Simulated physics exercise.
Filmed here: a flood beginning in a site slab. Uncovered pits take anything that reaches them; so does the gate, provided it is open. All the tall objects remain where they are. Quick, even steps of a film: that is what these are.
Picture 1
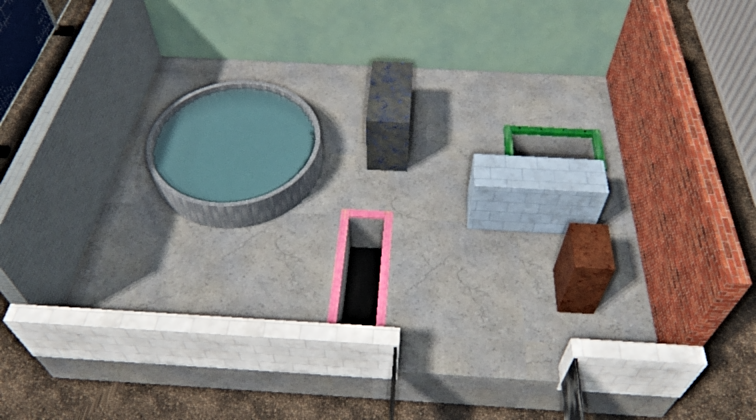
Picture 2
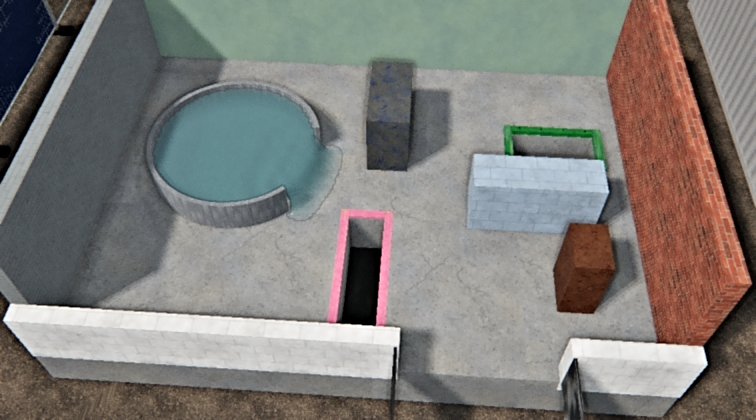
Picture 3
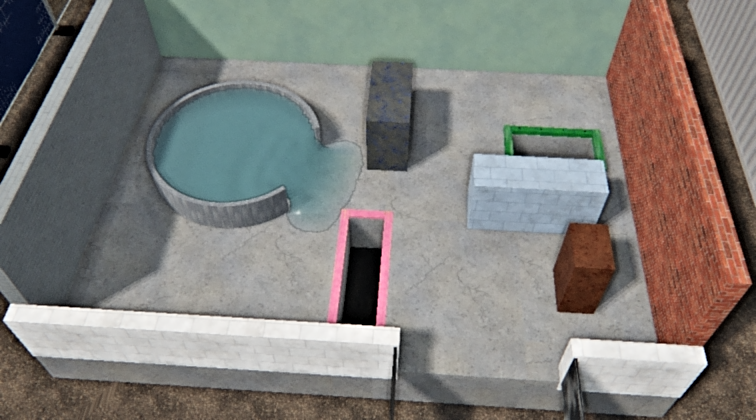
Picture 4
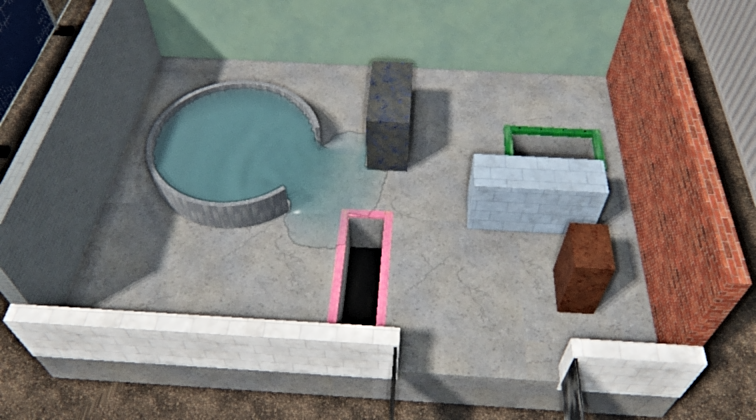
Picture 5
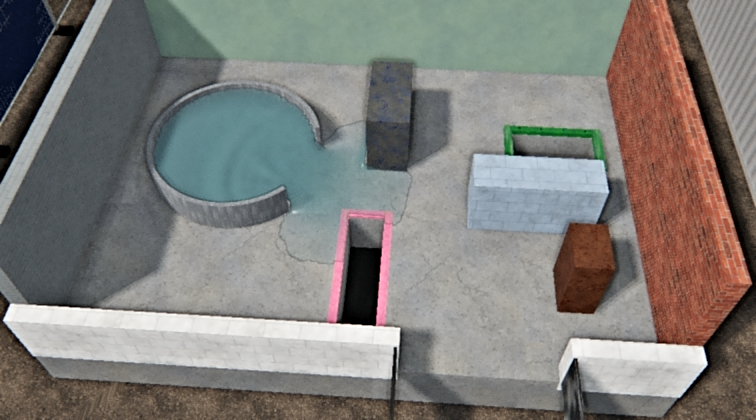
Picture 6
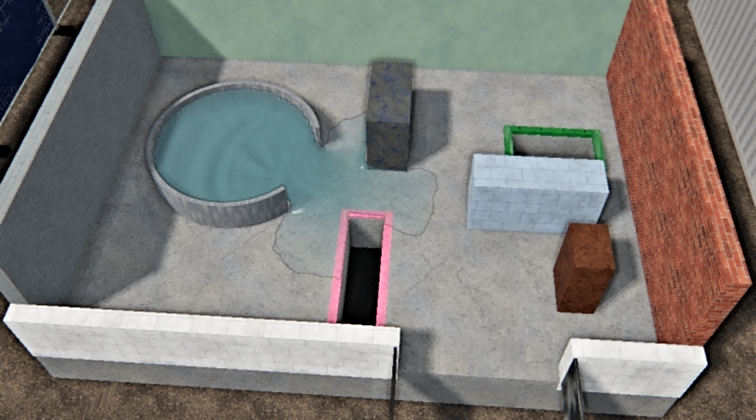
In this clip, a gap opens in the right side of a round pool's wall and water pours onto the gray slab, spreading rightward to the dark block and around the near end of a pink-edged opening.
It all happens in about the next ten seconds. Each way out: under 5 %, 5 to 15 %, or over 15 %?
Gate 5 to 15 %; green pit under 5 %; pink pit over 15 %.
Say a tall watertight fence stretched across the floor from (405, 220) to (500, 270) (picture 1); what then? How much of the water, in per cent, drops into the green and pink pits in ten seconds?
In per cent: Green 2, pink 35.
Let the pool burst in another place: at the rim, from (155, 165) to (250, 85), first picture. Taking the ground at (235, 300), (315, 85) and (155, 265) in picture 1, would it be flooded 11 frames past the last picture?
Taking them in order, I'd say not reached, swamped and swamped.
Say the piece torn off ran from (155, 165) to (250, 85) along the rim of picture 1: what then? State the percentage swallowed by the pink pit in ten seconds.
Pink: 14 %.
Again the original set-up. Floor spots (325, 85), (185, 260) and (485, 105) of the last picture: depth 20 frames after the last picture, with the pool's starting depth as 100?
My figures are about 6, 0 and 4 percent.
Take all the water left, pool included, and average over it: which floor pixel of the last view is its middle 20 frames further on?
Centre of mass: Roughly (319, 175).
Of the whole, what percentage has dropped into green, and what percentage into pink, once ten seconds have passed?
I reckon close to 0 % and close to 28 % respectively.
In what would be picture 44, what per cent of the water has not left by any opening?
Estimate: 68 %.
A moment on, water covers 15 % of the floor; the gate 0 %, the green pit 0 %, the pink pit 5 %.
Next, water covers 30 % of the floor; the gate 0 %, the green pit 0 %, the pink pit 10 %.
Then, water covers 45 % of the floor; the gate 2 %, the green pit 0 %, the pink pit 16 %.
Later, water covers 60 % of the floor; the gate 8 %, the green pit 0 %, the pink pit 23 %.
In the end, water covers 75 % of the floor; the gate 13 %, the green pit 0 %, the pink pit 29 %.
